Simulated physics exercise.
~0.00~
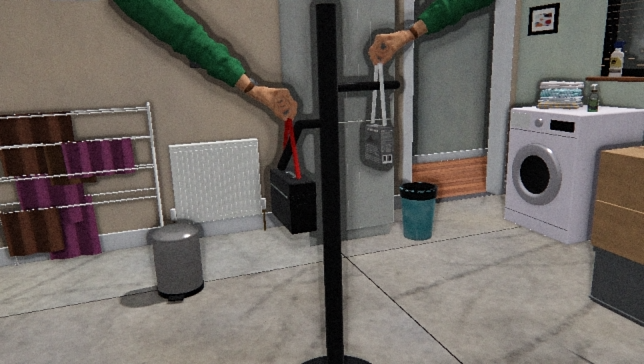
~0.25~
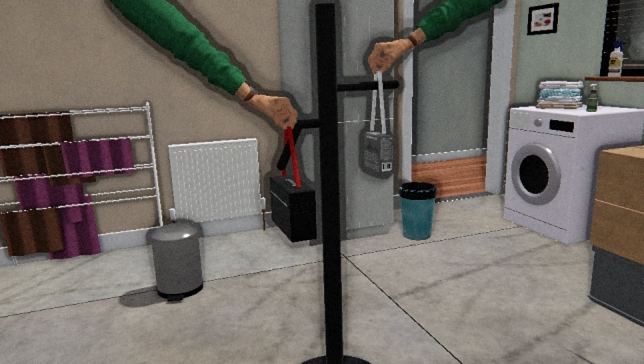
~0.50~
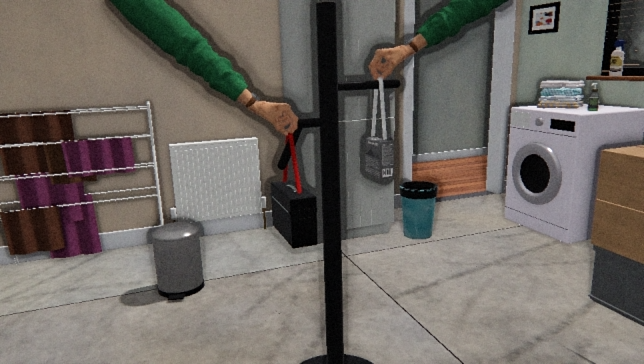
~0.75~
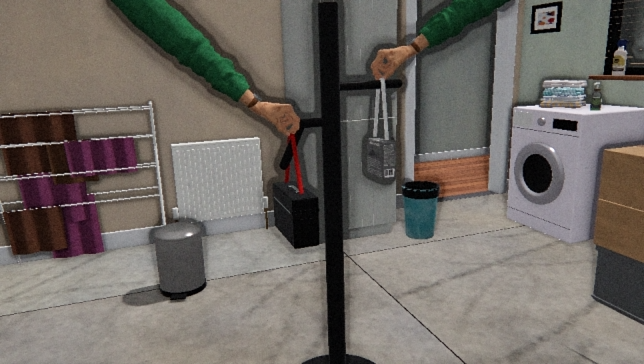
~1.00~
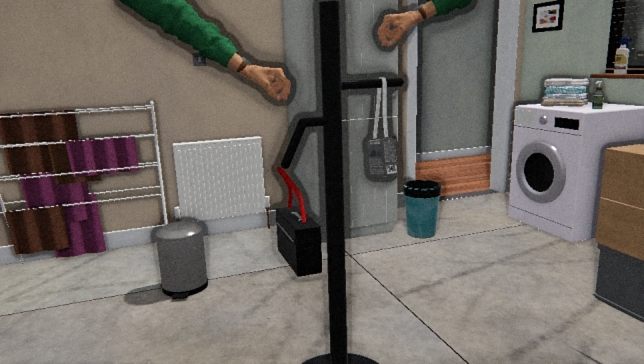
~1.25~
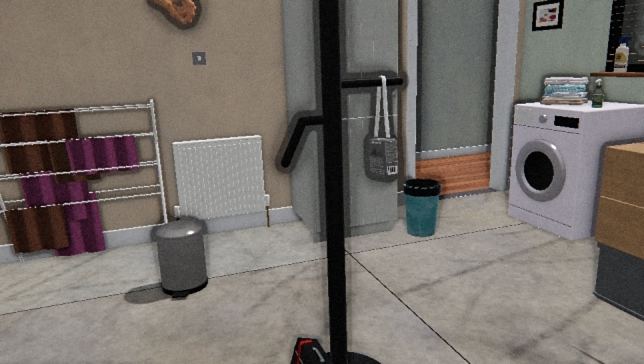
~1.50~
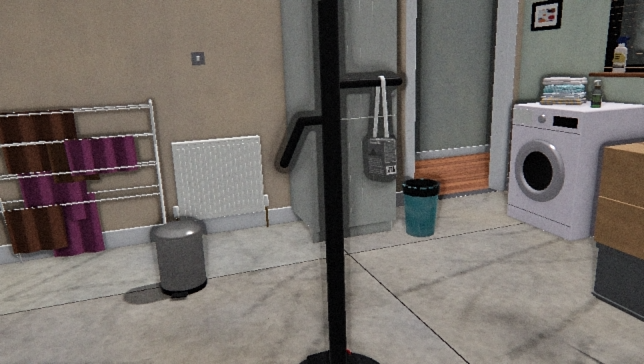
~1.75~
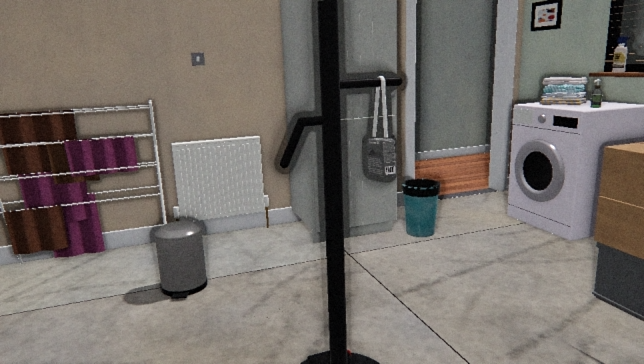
A black case slips off the left peg to the floor while the grey pouch stays hanging.
